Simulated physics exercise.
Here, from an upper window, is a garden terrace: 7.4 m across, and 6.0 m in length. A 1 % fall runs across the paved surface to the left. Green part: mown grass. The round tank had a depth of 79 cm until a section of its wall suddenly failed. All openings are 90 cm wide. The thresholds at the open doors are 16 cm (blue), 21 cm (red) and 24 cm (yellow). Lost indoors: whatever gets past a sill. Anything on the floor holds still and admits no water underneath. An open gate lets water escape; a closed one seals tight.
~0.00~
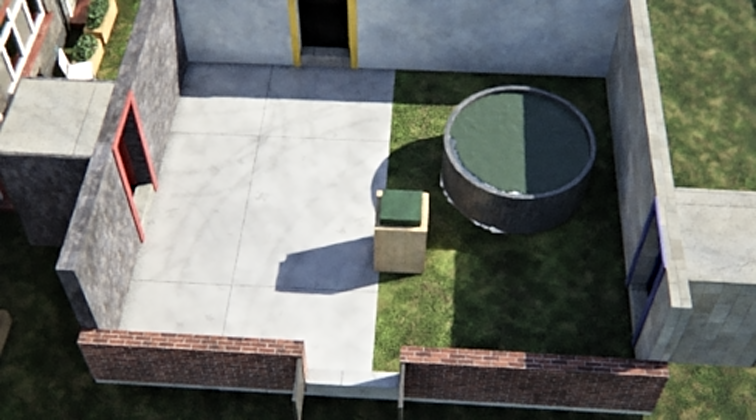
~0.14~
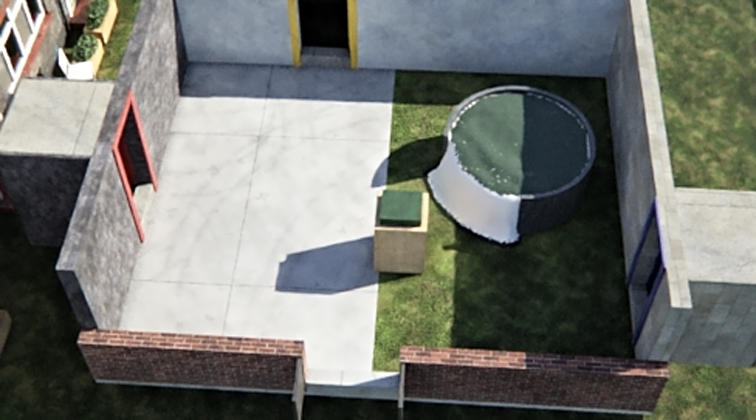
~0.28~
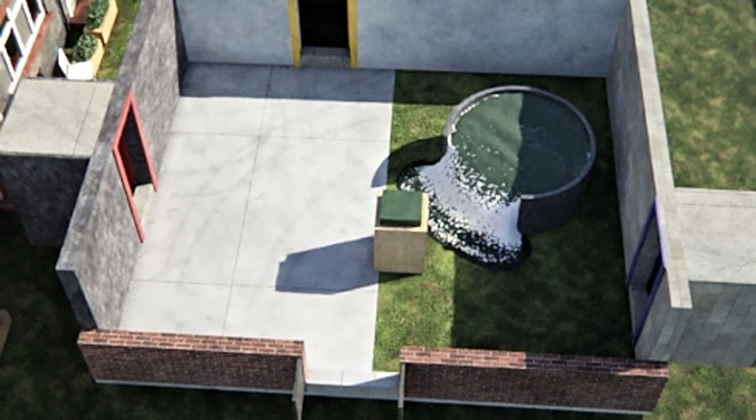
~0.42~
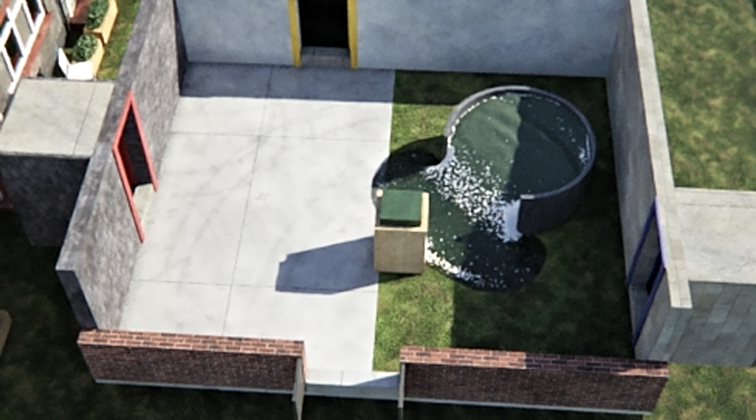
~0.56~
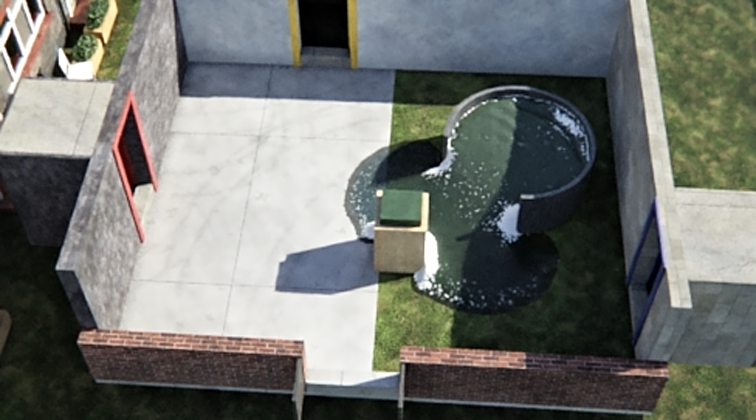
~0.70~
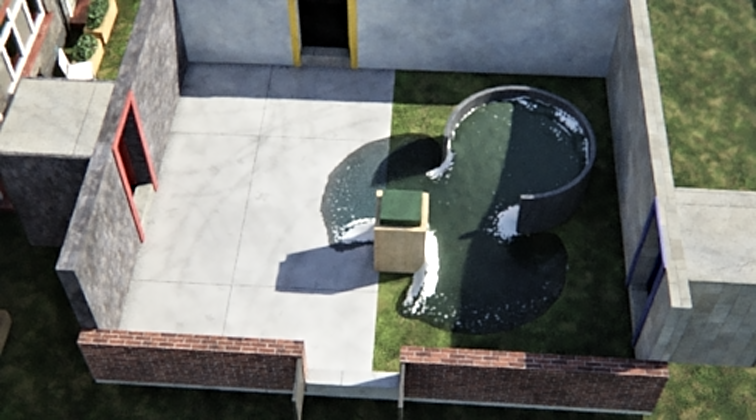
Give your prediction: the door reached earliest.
Red.
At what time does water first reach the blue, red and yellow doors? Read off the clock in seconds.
Blue: 2.8 s; red: 1.8 s; yellow: 4.5 s.
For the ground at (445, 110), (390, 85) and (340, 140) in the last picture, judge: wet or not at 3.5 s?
Going through the three points: Not yet touched, then not yet touched, then awash.
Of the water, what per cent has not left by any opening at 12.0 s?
It comes to near 88 per cent.
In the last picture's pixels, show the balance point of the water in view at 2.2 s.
Roughly (421, 228) in the last picture.
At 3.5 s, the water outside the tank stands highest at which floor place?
Roughly (188, 65).
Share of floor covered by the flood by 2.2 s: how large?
Roughly 60 % of the floor is wet.
After 1.4 s water covers 40 % of the floor and is deepest (45 cm) near (435, 239); blue door not reached, red door not reached, yellow door not reached.
After 2.2 s water covers 60 % of the floor and is deepest (30 cm) near (435, 239); blue door not reached, red door reached at 1.7 s, yellow door not reached.
After 3.5 s water covers 75 % of the floor and is deepest (31 cm) near (188, 65); blue door reached at 2.9 s, red door reached at 1.7 s, yellow door not reached.
After 7.0 s water covers 90 % of the floor and is deepest (13 cm) near (173, 124); blue door reached at 2.9 s, red door reached at 1.7 s, yellow door reached at 4.4 s.
After 12.0 s water covers 100 % of the floor and is deepest (10 cm) near (113, 357); blue door reached at 2.9 s, red door reached at 1.7 s, yellow door reached at 4.4 s.
